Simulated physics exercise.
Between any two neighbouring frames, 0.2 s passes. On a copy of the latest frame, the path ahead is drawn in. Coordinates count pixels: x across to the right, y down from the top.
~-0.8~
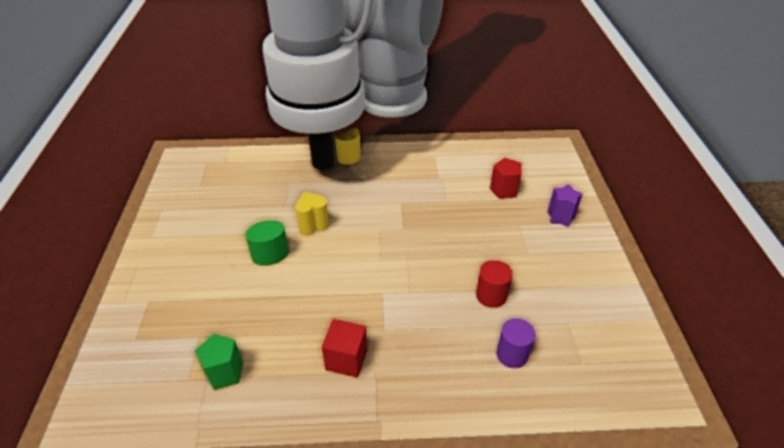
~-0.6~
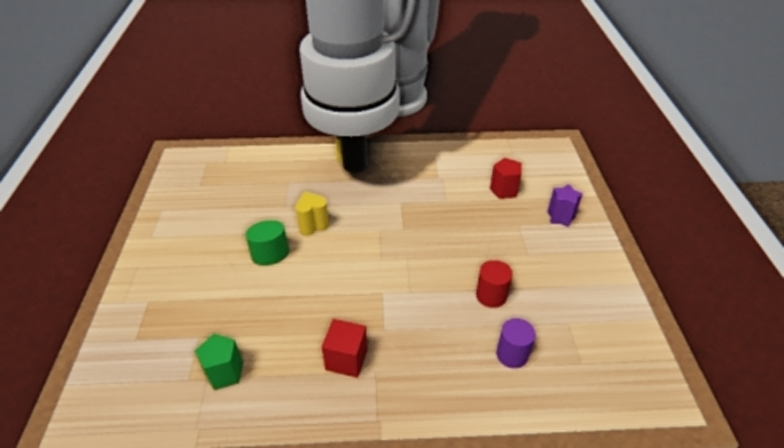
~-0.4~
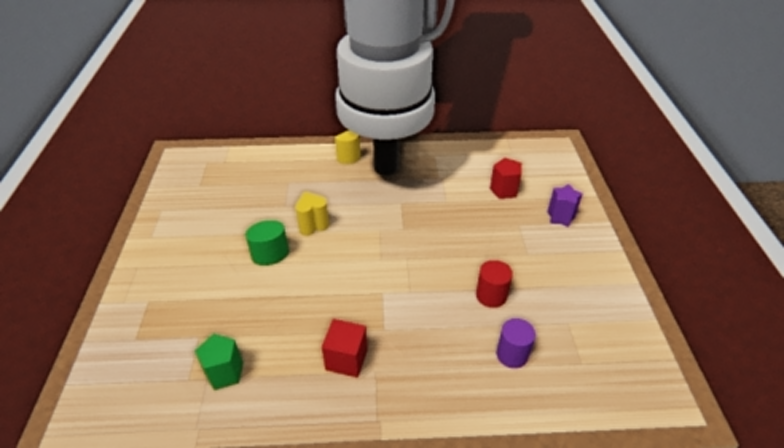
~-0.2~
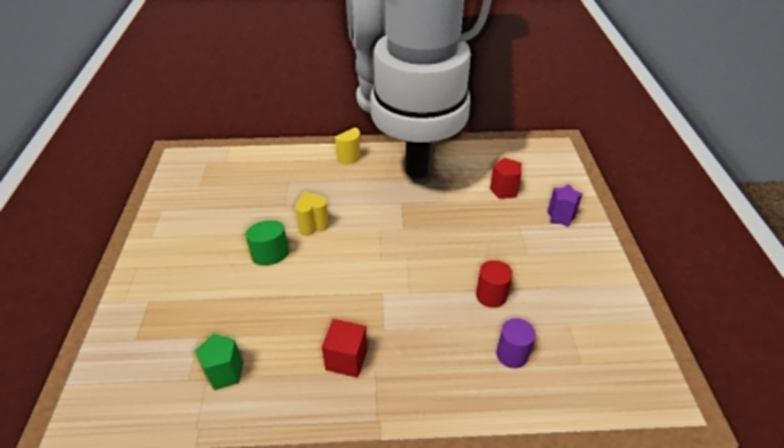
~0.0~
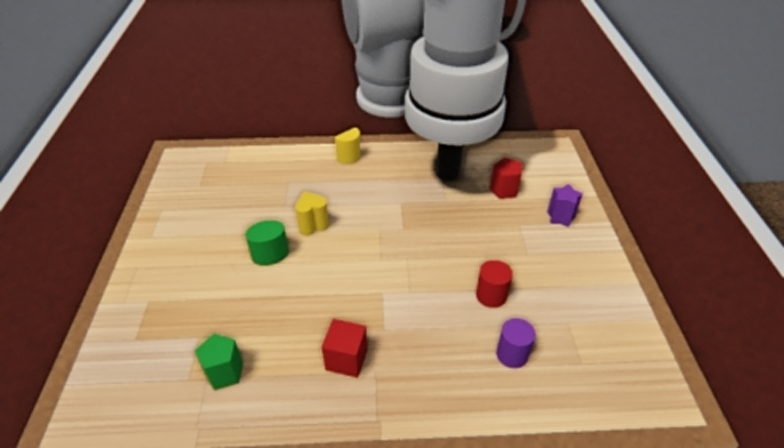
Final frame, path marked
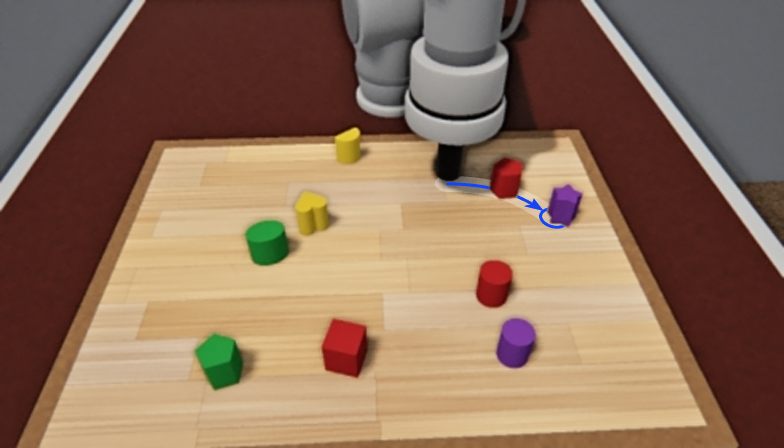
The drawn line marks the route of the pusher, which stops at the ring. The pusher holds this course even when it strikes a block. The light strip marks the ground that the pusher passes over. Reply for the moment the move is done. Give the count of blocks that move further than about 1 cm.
My guess is two.
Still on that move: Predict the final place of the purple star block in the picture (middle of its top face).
The middle of its upper face will lie at (590, 202).
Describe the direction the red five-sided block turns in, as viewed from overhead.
From above, it looks like the red five-sided block goes counterclockwise.
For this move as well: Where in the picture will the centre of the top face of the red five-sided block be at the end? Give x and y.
The centre of its top will be at (563, 174).
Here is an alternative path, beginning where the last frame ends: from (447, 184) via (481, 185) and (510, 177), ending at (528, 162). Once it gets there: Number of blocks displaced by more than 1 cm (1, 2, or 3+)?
I'd say one block gets moved.
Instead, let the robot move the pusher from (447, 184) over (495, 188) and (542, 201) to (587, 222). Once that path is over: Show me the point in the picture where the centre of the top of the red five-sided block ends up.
I'd say the red five-sided block ends with its top centre at (591, 176).
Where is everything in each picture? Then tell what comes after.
Pusher tip at (324, 163); block tops, red five-sided block at (509, 166); purple star block at (568, 193), in the first frame.
Pusher at (355, 166); blocks unchanged, in the second frame.
Pusher at (386, 168); blocks unchanged, in the third frame.
Pusher at (417, 171); blocks unchanged, in the fourth frame.
Pusher at (448, 174); red five-sided block at (509, 166); purple star block at (568, 193), in the fifth frame.
Path on the board, from (447, 184) over (485, 187) and (522, 199) to (554, 218).
What follows on the original path. One third of the way, pusher at (487, 177); red five-sided block at (518, 168).
Two thirds of the way, pusher at (524, 189); red five-sided block at (553, 172), turned 50° anticlockwise.
At the end, pusher at (557, 208); red five-sided block at (563, 174), turned 85° anticlockwise; purple star block at (590, 202), turned 25° anticlockwise.
